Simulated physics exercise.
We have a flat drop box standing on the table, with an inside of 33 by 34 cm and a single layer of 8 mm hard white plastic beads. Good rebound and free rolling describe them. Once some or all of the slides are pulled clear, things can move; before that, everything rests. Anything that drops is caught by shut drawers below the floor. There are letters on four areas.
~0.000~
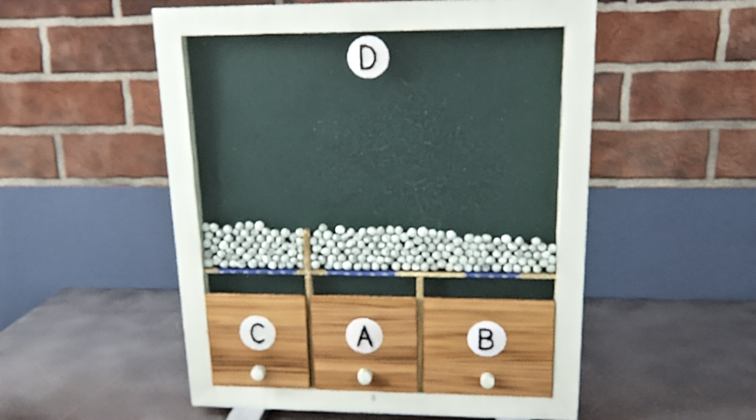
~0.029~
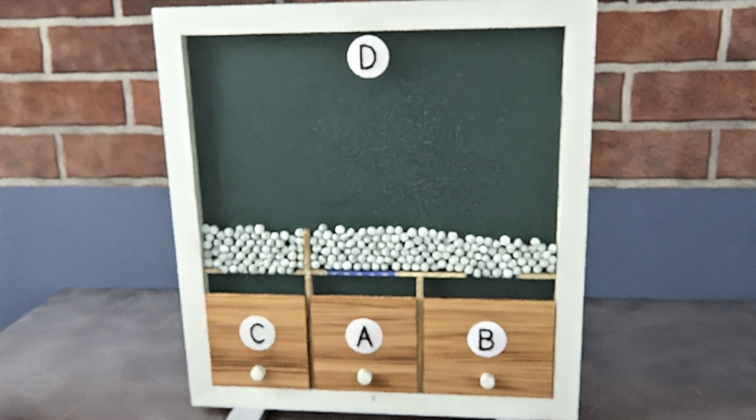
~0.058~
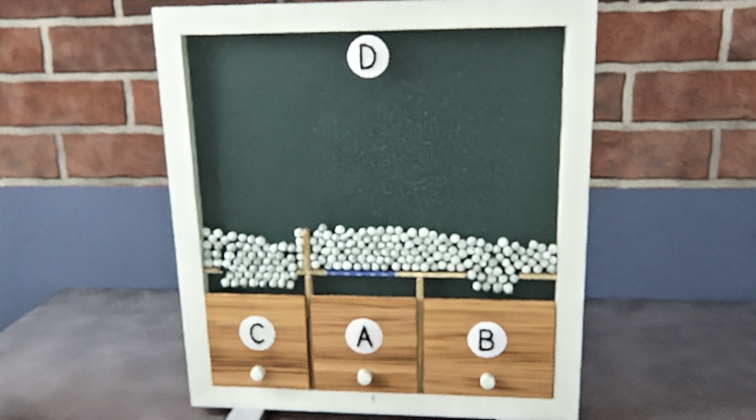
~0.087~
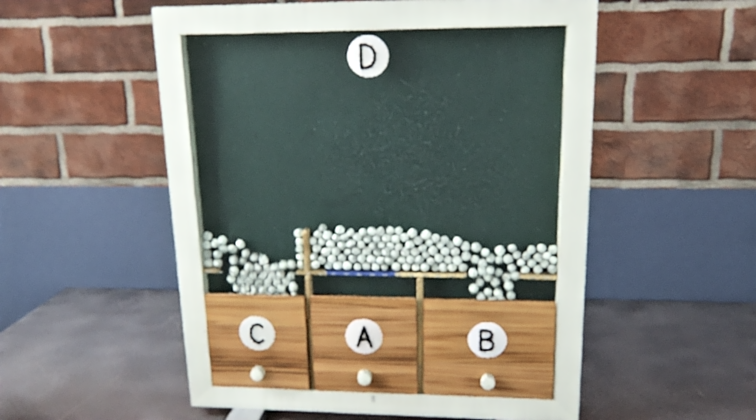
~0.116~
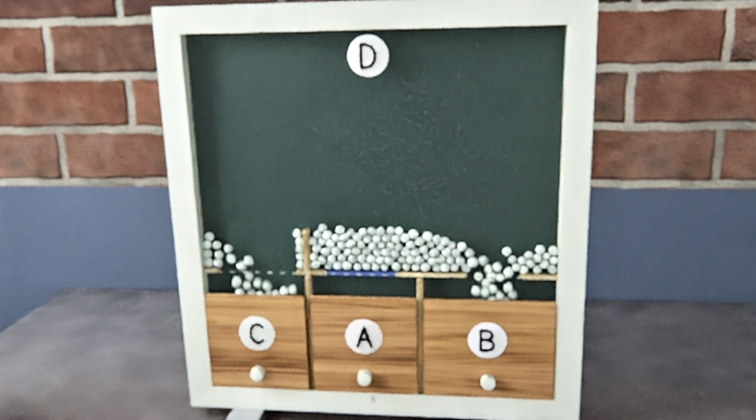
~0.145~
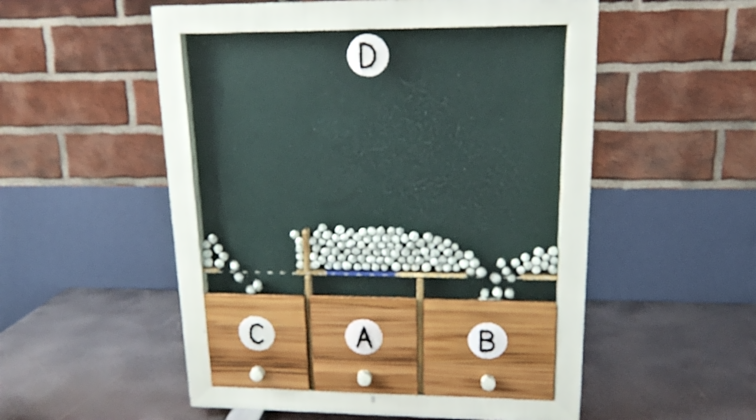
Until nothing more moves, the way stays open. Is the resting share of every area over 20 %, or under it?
At rest - A: Under; B: Over; C: Over; D: Over.
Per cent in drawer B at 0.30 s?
Around 20 percent of the load.
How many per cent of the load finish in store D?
Something close to 35 in a hundred ends up there.
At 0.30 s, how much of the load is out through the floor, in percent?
Some 55 percent.
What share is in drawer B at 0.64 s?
Reading: Around 30 per cent of the load.
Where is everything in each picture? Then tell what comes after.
About 200 beads; load centre (367, 251); A (364, 336), B (487, 339), C (258, 333), D (368, 57); slides (215, 269) to (303, 271), (323, 271) to (401, 272), (461, 273) to (525, 274), in the first frame.
In the second frame, 2 of 3 slides gone; load centre (367, 251); 0 out.
Load centre (372, 259); 25 out, in the third frame.
Load centre (372, 259); 54 out, in the fourth frame.
Load centre (389, 260); 74 out, in the fifth frame.
Load centre (395, 254); 82 out; wall ends (306, 231), in the sixth frame.
After 0.30 s, 55 % are out; B 20 %, C 30 %, D 45 %.
After 0.64 s, 60 % are out; B 30 %, C 30 %, D 40 %.
After 1.34 s, 65 % are out; B 35 %, C 30 %, D 35 %.
Settled by 2.3 s, 65 % are out; A 0 %, B 35 %, C 30 %, D 35 %.
